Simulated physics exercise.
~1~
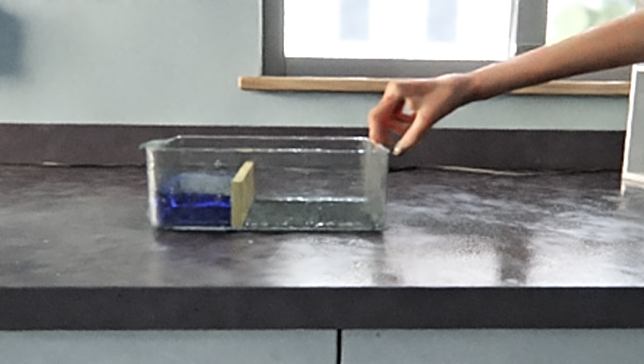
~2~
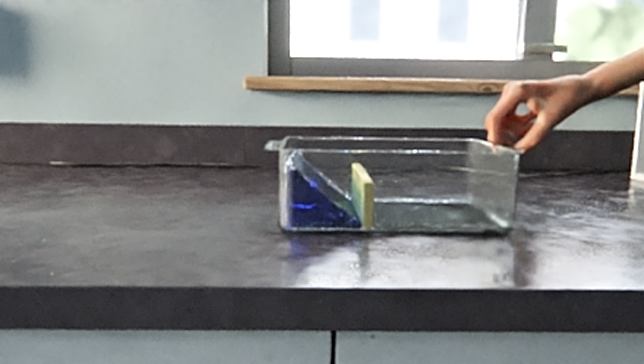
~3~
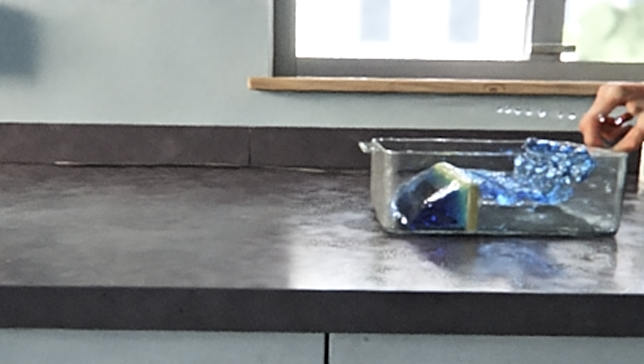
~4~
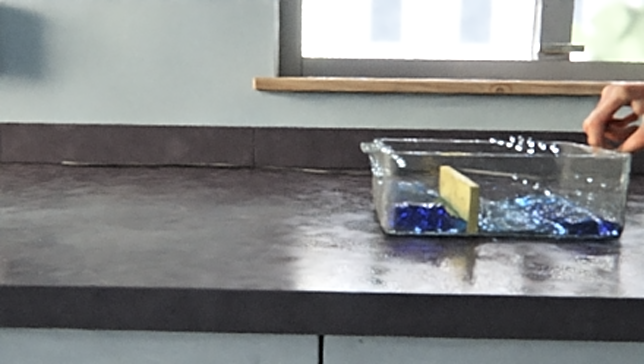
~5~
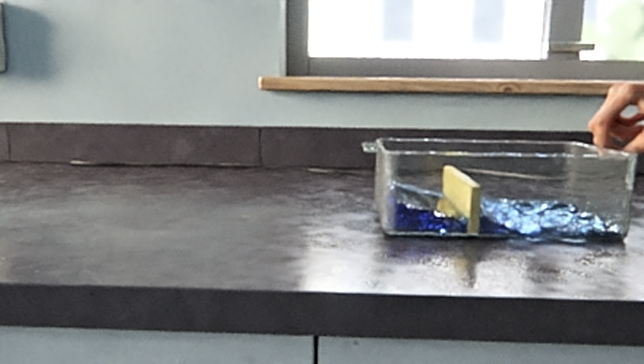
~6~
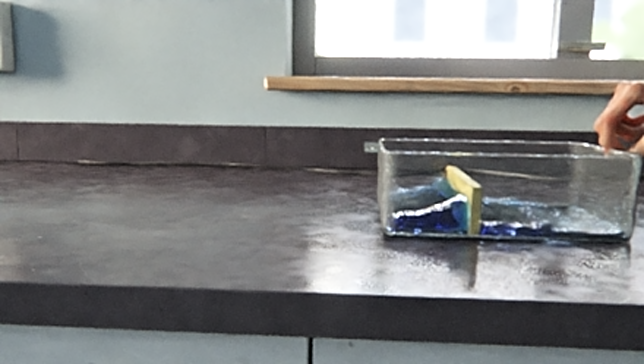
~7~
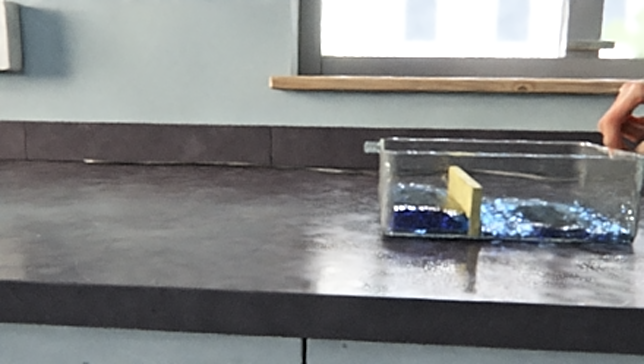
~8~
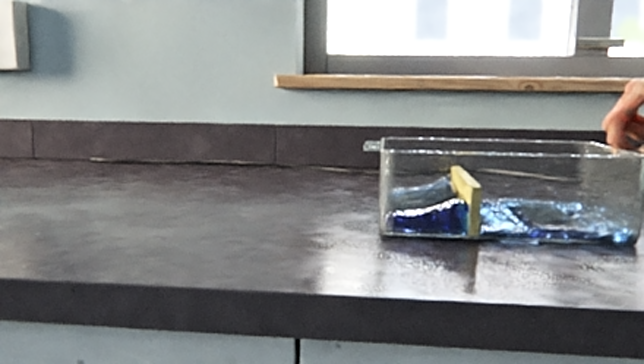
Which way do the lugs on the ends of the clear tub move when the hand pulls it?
The lugs move to the right along with the tub.
